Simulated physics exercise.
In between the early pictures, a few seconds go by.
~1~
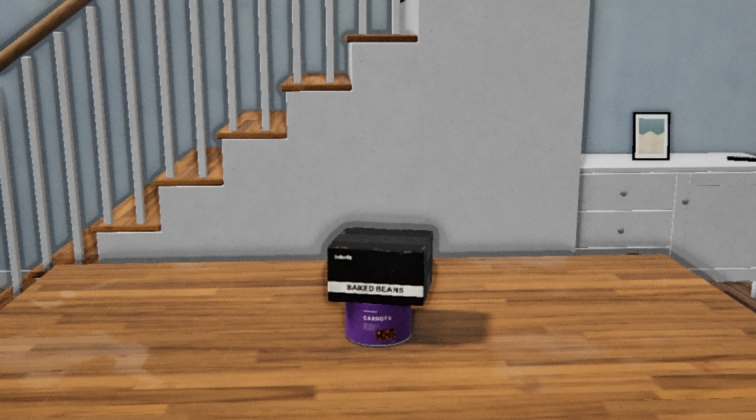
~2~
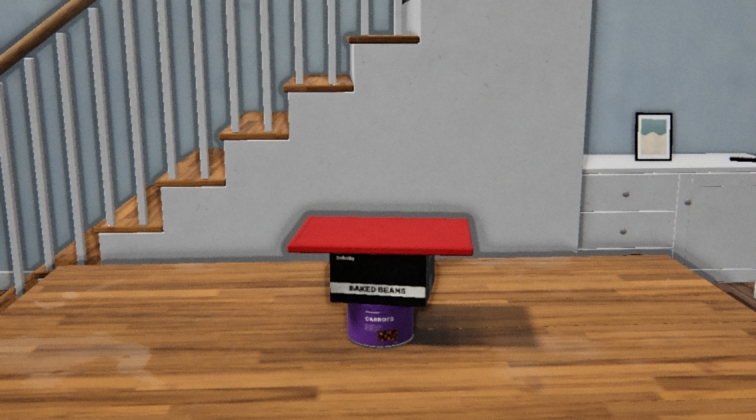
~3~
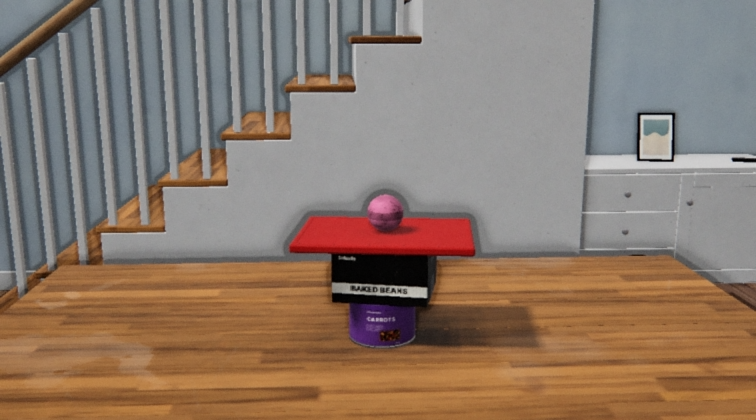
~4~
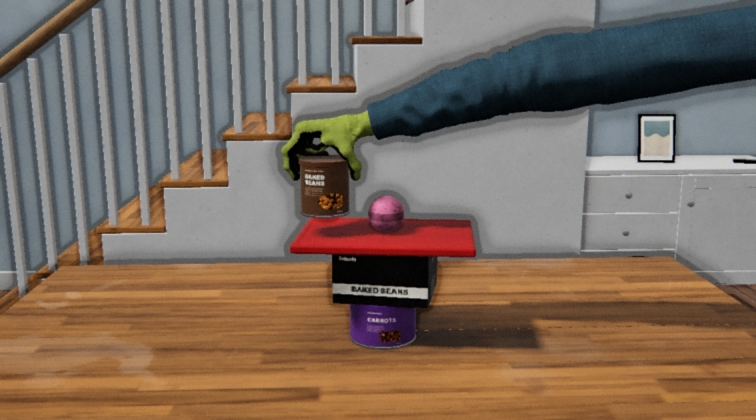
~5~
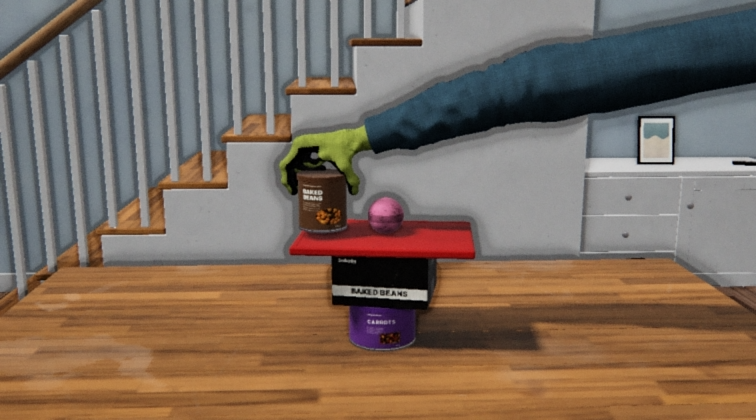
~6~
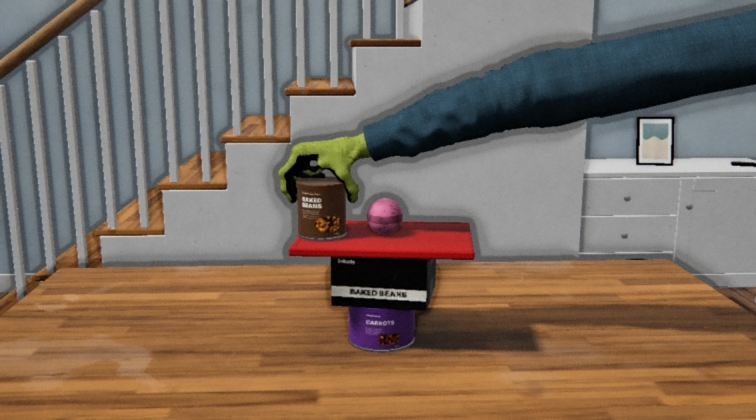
A green-gloved hand lowers a brown can onto the red board beside a pink ball.
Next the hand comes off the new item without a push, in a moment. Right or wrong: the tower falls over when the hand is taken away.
Wrong.
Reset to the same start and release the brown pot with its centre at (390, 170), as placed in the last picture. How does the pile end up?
After that, the pile falls over.
Then, 0.20 s later than the last frame, all is still.
Then, 0.70 s later than the last frame, brown pot resting near (321, 209).
When it is over, all 5 as before. End places, in pixels of the last picture, brown pot near (321, 209). The pile stays up.
